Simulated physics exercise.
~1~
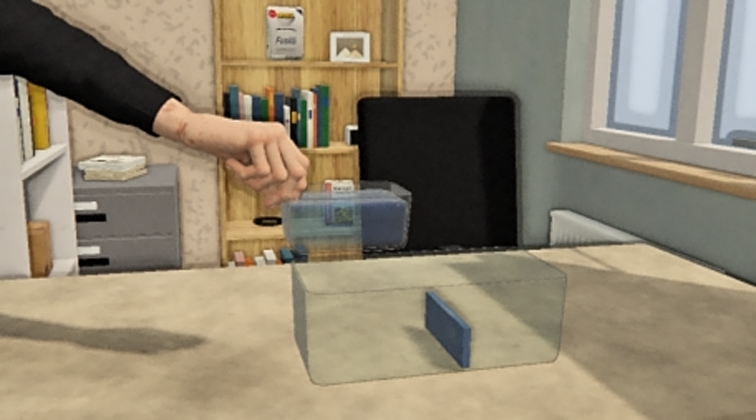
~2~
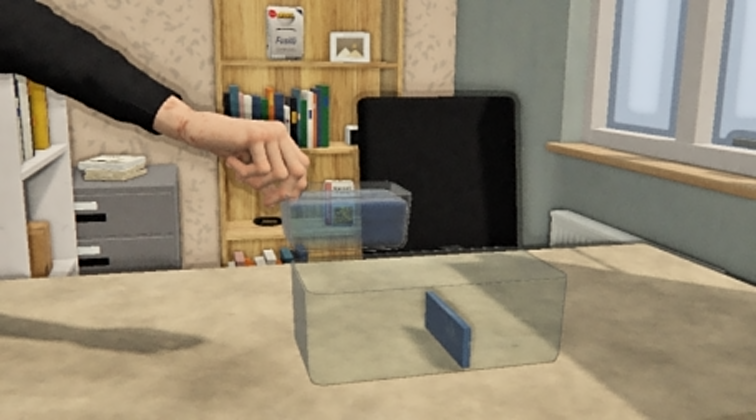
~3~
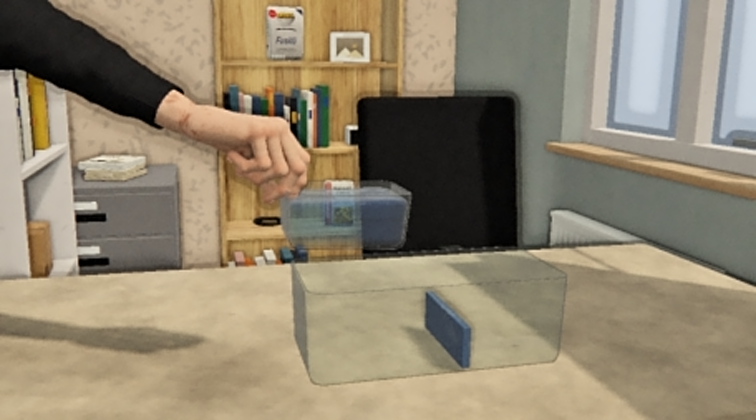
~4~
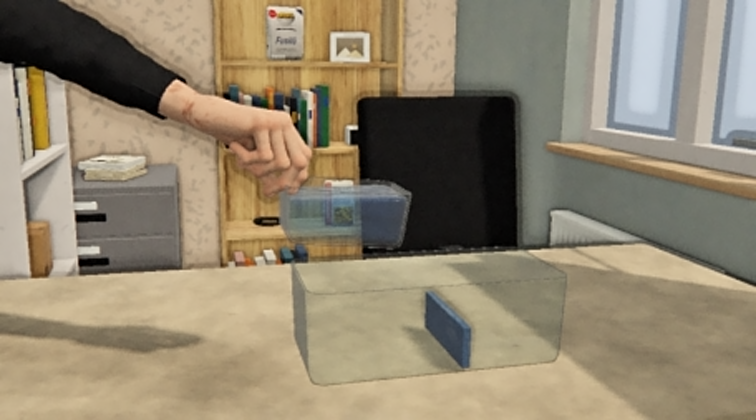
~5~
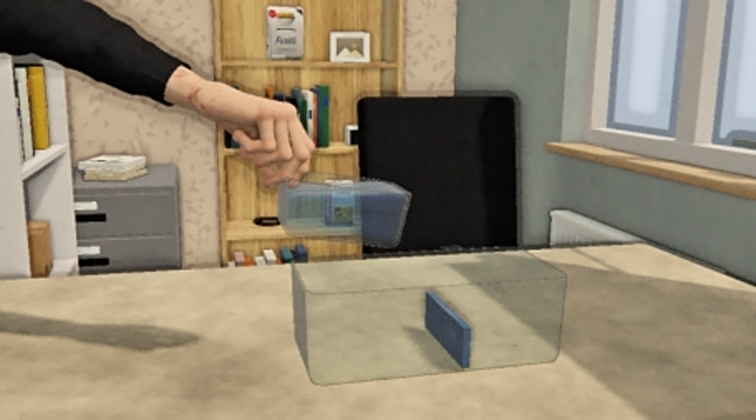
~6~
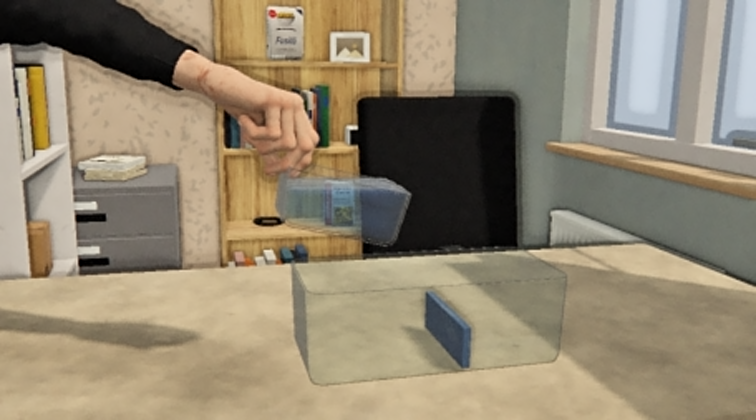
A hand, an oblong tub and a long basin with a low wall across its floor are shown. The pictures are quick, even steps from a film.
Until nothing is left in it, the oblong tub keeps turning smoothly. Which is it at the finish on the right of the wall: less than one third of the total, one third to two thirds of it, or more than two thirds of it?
At the finish the right of the wall has more than two thirds of the total.
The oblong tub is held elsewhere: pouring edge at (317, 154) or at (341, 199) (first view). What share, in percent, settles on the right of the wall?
About 5 per cent, then about 0 per cent.
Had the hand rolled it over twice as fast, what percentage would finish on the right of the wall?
Around 75 in a hundred.
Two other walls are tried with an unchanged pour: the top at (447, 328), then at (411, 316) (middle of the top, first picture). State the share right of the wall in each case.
About 75 per cent on the first try, and 95 per cent on the second.
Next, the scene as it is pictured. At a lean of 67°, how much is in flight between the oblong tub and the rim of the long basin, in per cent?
Roughly 35 percent.
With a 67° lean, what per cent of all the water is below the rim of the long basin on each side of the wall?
Roughly 5 % on the left side and 20 % on the right side.
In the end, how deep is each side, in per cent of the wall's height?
About 10 left, about 60 right.
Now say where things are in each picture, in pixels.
In the first frame, tilt 0°; pouring edge (401, 190); surface from (285, 200) to (398, 196); the long basin's rim runs from (299, 277) to (542, 262); the wall's top is at (447, 309).
In the second frame, tilt 1°; pouring edge (401, 190); surface from (285, 199) to (398, 196).
In the third frame, tilt 2°; pouring edge (401, 190); surface from (285, 198) to (398, 194).
In the fourth frame, tilt 5°; pouring edge (401, 190); surface from (284, 195) to (398, 191).
In the fifth frame, tilt 9°; pouring edge (401, 190); surface from (285, 190) to (399, 189).
In the sixth frame, tilt 14°; pouring edge (401, 190); surface from (283, 185) to (400, 185); 1 per cent is over the edge.
A moment on, the oblong tub is tipped part way and 35 per cent is still to pour, 6 is left of the wall and 22 right of it.
Next, the oblong tub is tipped right over and 5 per cent is still to pour, 10 is left of the wall and 77 right of it.
Then the oblong tub is tipped right over and 0 per cent is still to pour, 14 is left of the wall and 85 right of it.
Later the oblong tub is tipped right over and 0 per cent is still to pour, 14 is left of the wall and 85 right of it.
In the end 14 per cent lies left of the wall, 85 right of it and 1 outside.
